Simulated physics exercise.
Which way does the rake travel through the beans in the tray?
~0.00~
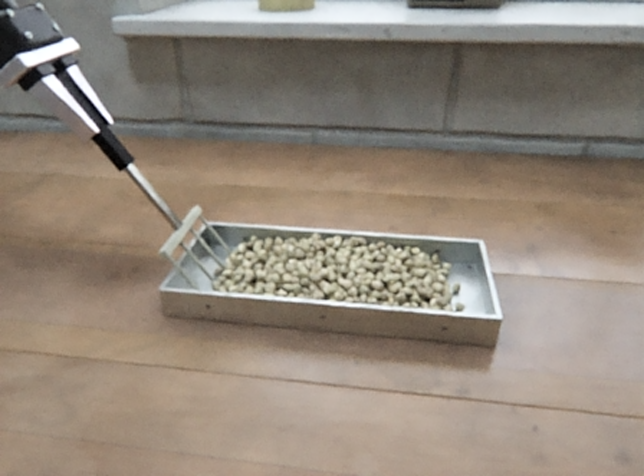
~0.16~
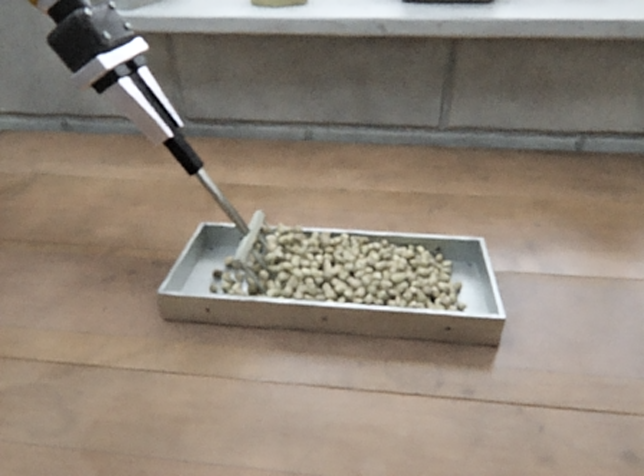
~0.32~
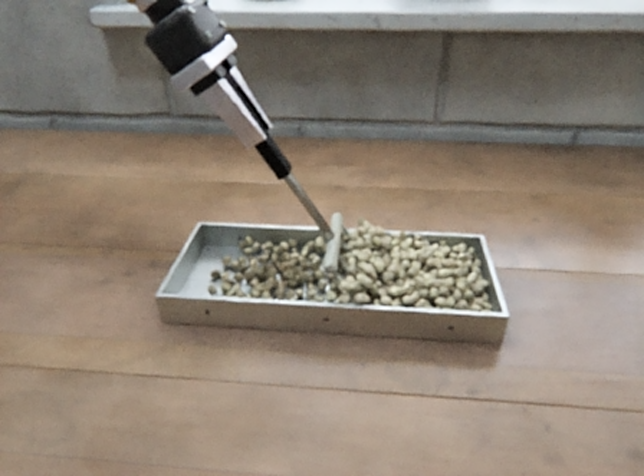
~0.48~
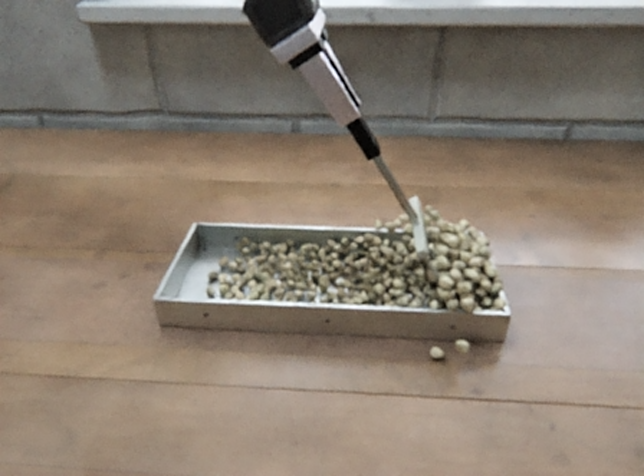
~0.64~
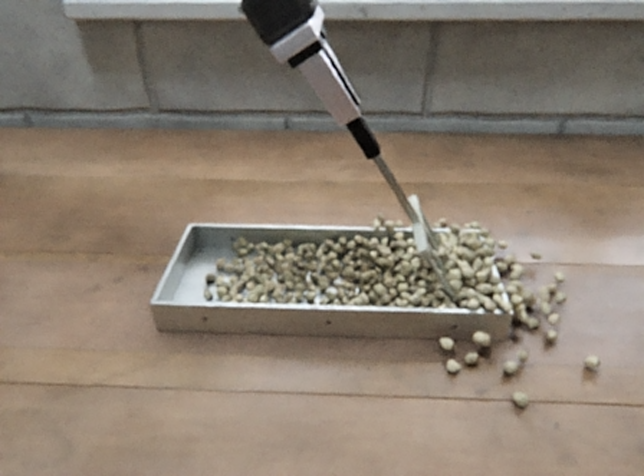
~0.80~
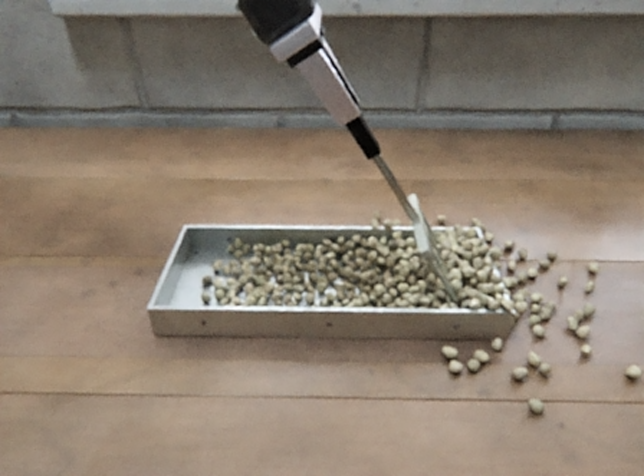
The rake travels to the right, pushing beans towards the right end of the tray.
